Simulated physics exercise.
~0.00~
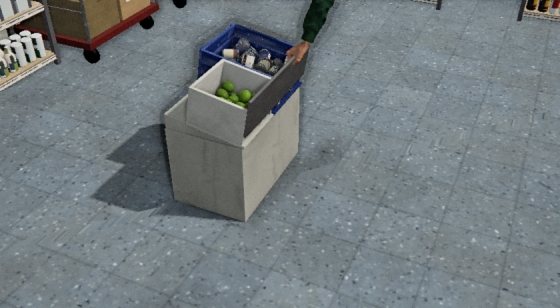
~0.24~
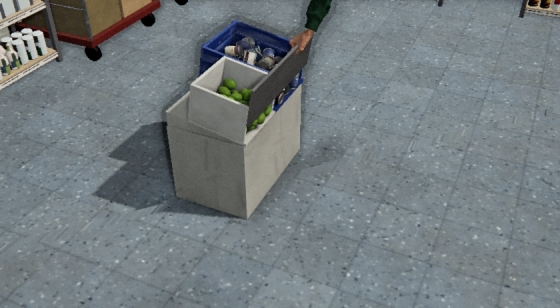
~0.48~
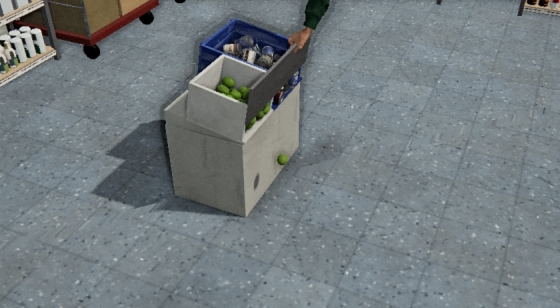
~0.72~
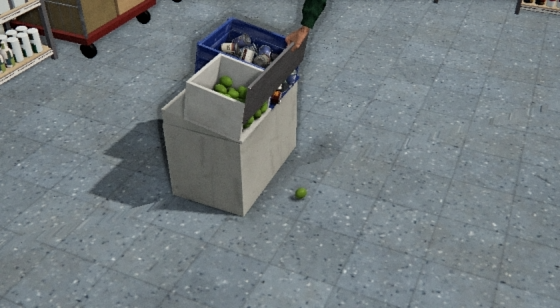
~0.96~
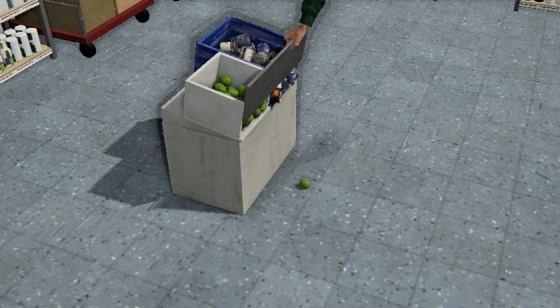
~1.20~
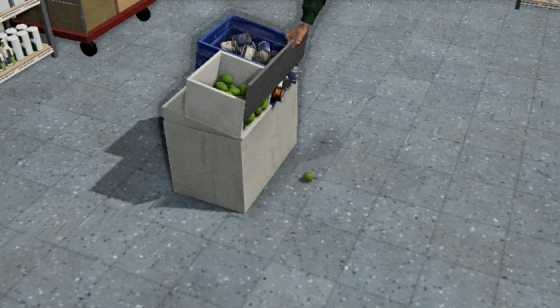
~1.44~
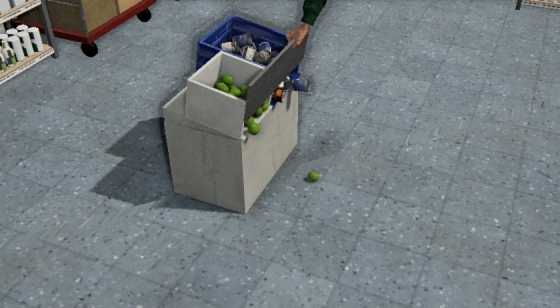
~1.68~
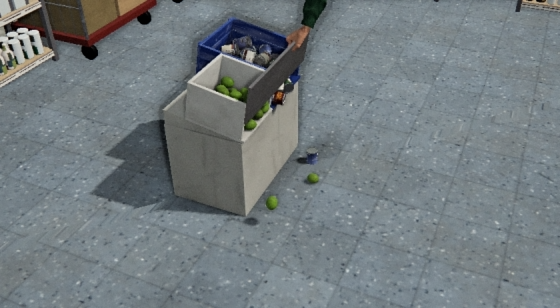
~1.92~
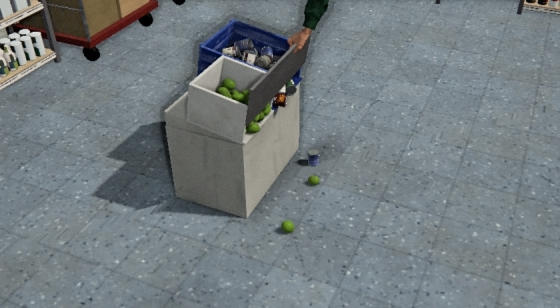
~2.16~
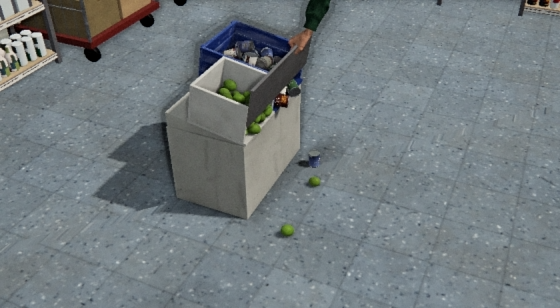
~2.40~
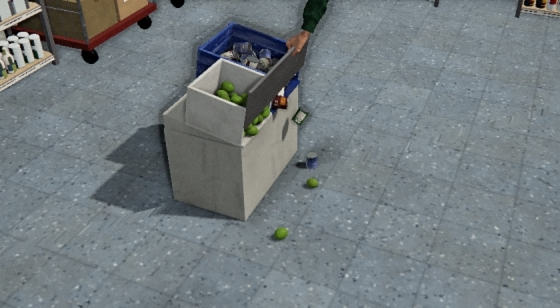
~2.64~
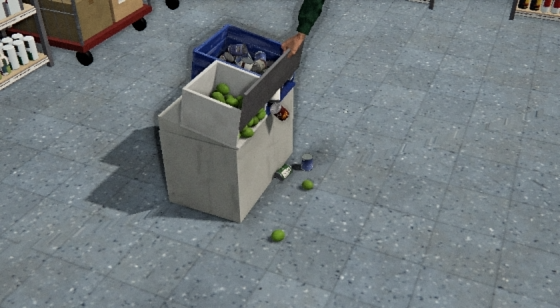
At first, a blue bin of small tins and a white bin of green limes sit on a pale boxy stand on a grey tiled floor, while a hand in a green sleeve holds a dark panel at their right side. A lime slips out past the panel, drops to the floor and rolls slightly right. Soon a tin falls from the blue bin, and a second lime lands nearer the viewer. Two more tins then tumble down beside the stand. It ends with two limes and a few tins on the floor, most pieces still in the bins.
